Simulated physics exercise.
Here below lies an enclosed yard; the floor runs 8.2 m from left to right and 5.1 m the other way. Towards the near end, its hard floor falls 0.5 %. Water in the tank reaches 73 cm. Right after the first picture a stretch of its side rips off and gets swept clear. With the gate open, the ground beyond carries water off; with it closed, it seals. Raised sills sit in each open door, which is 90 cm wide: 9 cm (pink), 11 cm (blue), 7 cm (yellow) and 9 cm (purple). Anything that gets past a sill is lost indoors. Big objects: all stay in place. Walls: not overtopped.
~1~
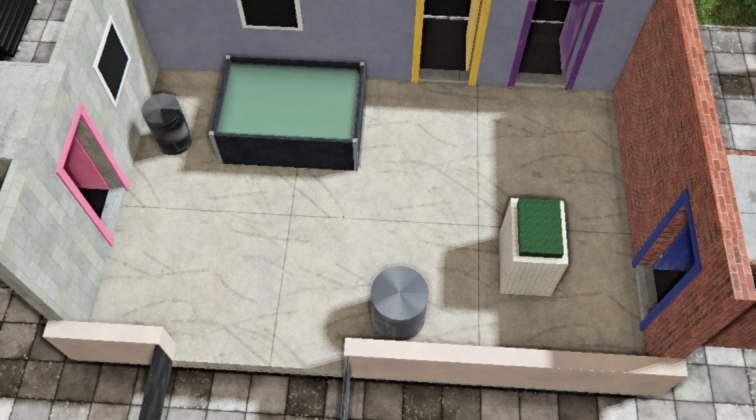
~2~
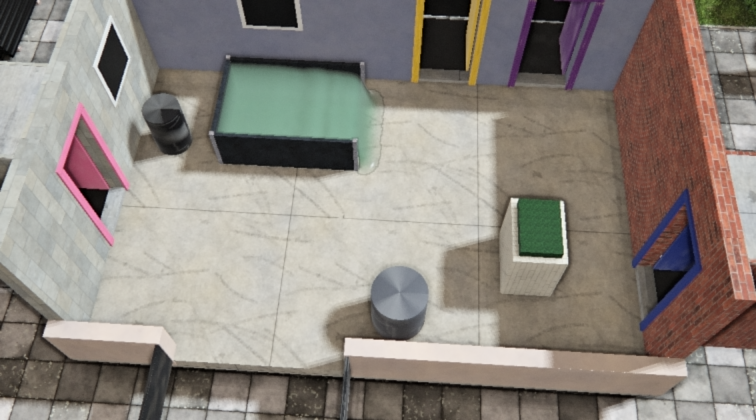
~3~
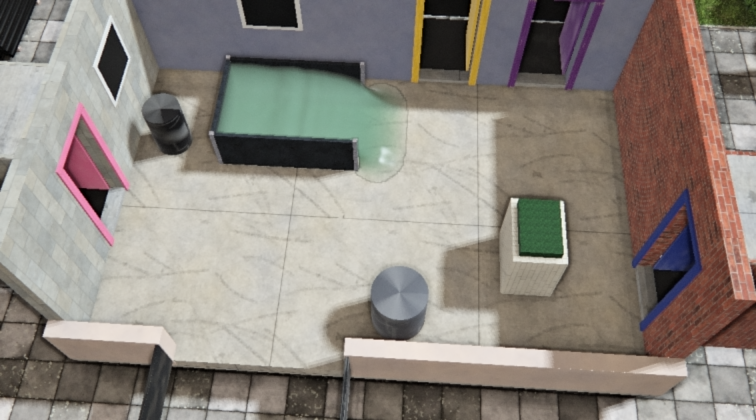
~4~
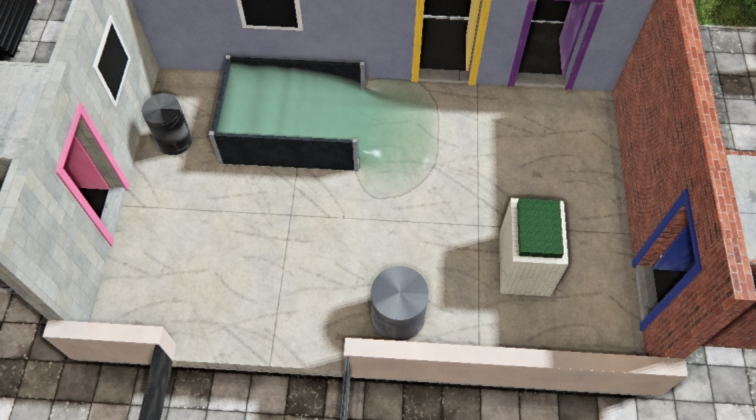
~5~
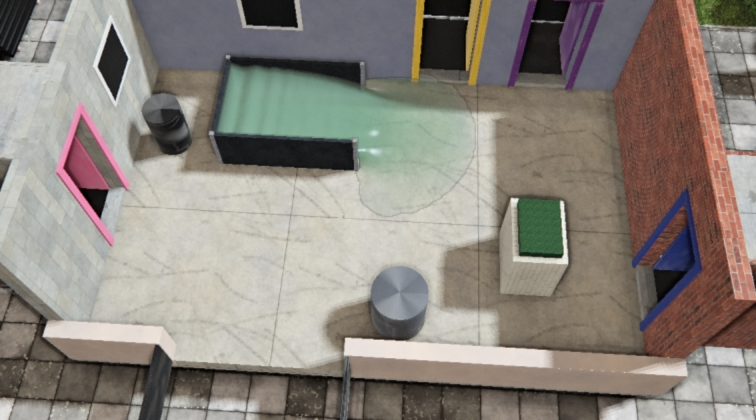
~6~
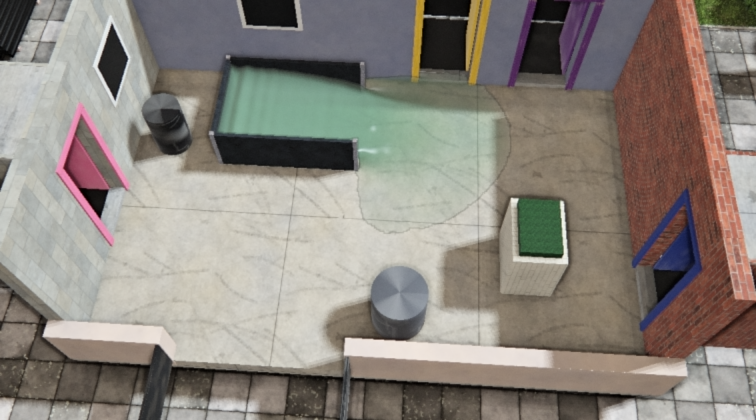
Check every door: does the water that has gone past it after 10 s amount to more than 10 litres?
Pink door: It does not. Blue door: It does. Yellow door: It does. Purple door: It does.
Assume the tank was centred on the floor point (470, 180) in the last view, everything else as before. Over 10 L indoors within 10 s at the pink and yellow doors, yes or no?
Pink: Within limit; yellow: Within limit.
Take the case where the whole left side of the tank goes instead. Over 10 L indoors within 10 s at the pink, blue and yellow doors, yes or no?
Pink exceeds; blue falls short; yellow falls short.
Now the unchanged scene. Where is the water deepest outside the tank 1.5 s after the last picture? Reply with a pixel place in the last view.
In the last picture, around (602, 100).
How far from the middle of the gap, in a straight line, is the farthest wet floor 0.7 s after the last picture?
Some 4.6 metres from the gap.
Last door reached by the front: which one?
That would be the pink door, last of all.
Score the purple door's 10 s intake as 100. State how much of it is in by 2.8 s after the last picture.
Roughly 20 percent is in by then.
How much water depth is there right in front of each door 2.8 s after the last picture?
In cm: Pink 0, blue 13, yellow 10, purple 14.
Then, 0.7 s after the last picture water covers 35 % of the floor and is deepest (30 cm) near (362, 147); pink door not reached, blue door not reached, yellow door 16 cm at the sill, 10 L in, purple door 9 cm at the sill, 0 L in.
Then, 1.5 s after the last picture water covers 40 % of the floor and is deepest (42 cm) near (602, 100); pink door not reached, blue door 7 cm at the sill, 0 L in, yellow door 15 cm at the sill, 40 L in, purple door 13 cm at the sill, 1 L in.
Then, 2.8 s after the last picture water covers 50 % of the floor and is deepest (27 cm) near (603, 108); pink door not reached, blue door 13 cm at the sill, 3 L in, yellow door 10 cm at the sill, 68 L in, purple door 14 cm at the sill, 10 L in.
Then, 5.3 s after the last picture water covers 65 % of the floor and is deepest (22 cm) near (431, 359); pink door not reached, blue door 17 cm at the sill, 19 L in, yellow door 5 cm at the sill, 74 L in, purple door 11 cm at the sill, 52 L in.
Then, 9.3 s after the last picture water covers 90 % of the floor and is deepest (13 cm) near (557, 367); pink door 10 cm at the sill, 0 L in, blue door 10 cm at the sill, 43 L in, yellow door 7 cm at the sill, 76 L in, purple door 6 cm at the sill, 56 L in.
